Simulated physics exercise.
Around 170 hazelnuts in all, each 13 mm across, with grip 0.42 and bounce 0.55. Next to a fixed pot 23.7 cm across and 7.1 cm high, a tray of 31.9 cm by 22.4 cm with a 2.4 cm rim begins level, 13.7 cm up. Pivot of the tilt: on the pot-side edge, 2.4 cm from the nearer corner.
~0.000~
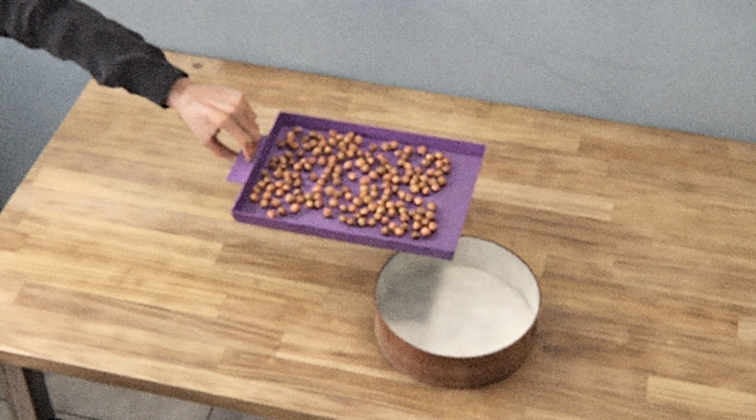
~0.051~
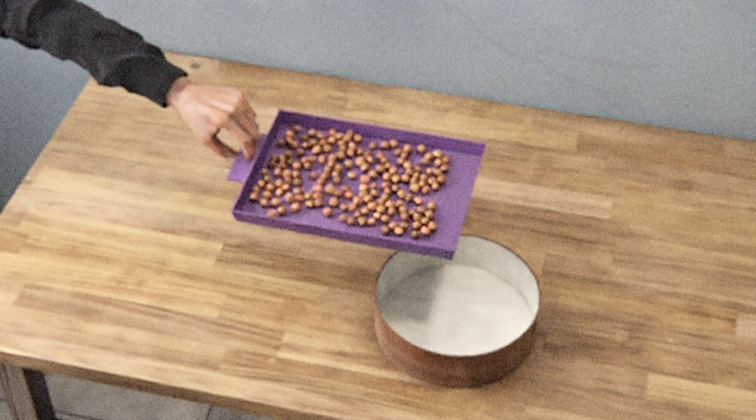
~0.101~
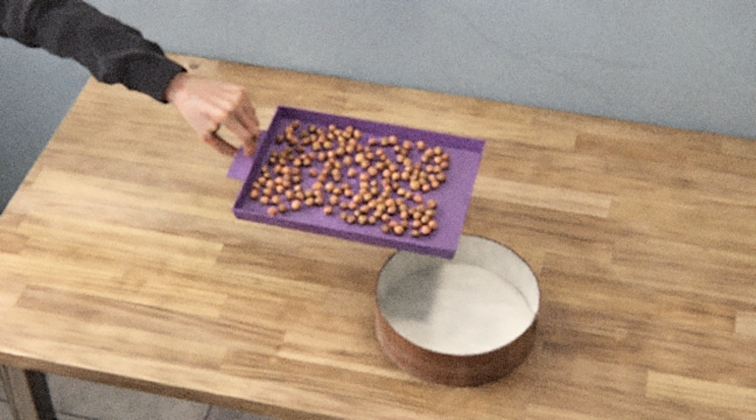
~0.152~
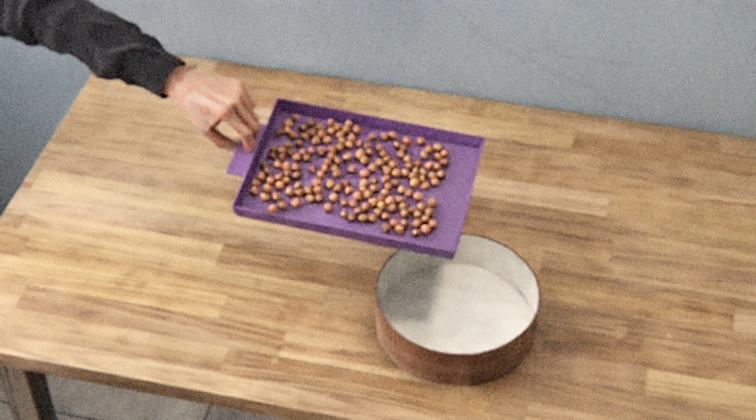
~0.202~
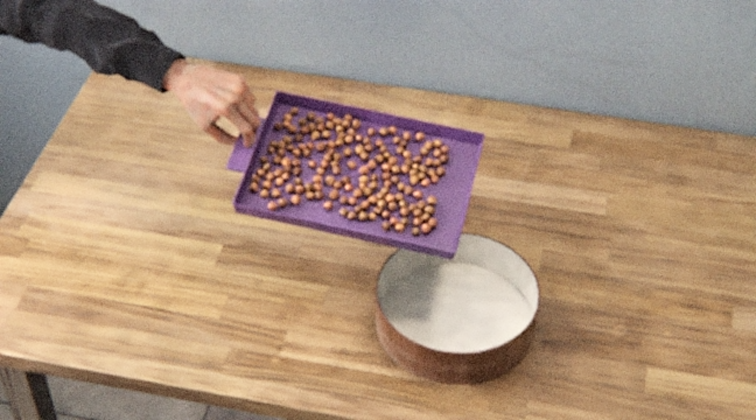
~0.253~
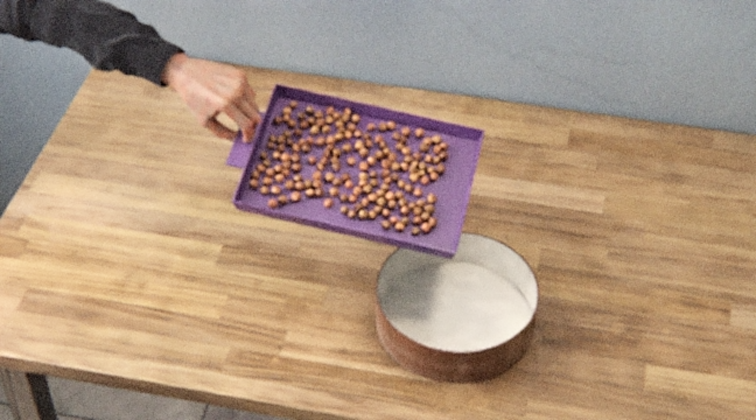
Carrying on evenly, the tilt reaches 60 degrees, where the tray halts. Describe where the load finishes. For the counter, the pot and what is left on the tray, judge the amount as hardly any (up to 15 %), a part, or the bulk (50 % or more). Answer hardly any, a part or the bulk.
Counter: Hardly any; pot: Hardly any; tray: The bulk.
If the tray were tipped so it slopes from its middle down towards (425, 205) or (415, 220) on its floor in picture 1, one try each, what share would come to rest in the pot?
Estimate: Some 5 % and some 5 % respectively.
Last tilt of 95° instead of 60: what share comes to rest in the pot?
About 90 in a hundred would end up in the pot.
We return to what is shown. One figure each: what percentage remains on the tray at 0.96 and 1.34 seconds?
The figures go 100 and then 100.
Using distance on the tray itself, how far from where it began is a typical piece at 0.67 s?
It has moved some 8 cm from its start.
Then, at 0.67 s, tilt 34 degrees; the tray holds 100 %, the pot 0 %.
Then, at 0.96 s, tilt 51 degrees; the tray holds 100 %, the pot 0 %.
After 1.34 s, tilt 60 degrees; the tray holds 100 %, the pot 0 %.
In the end, at 2.0 s, counter 0 %, pot 0 %, tray 100 %.
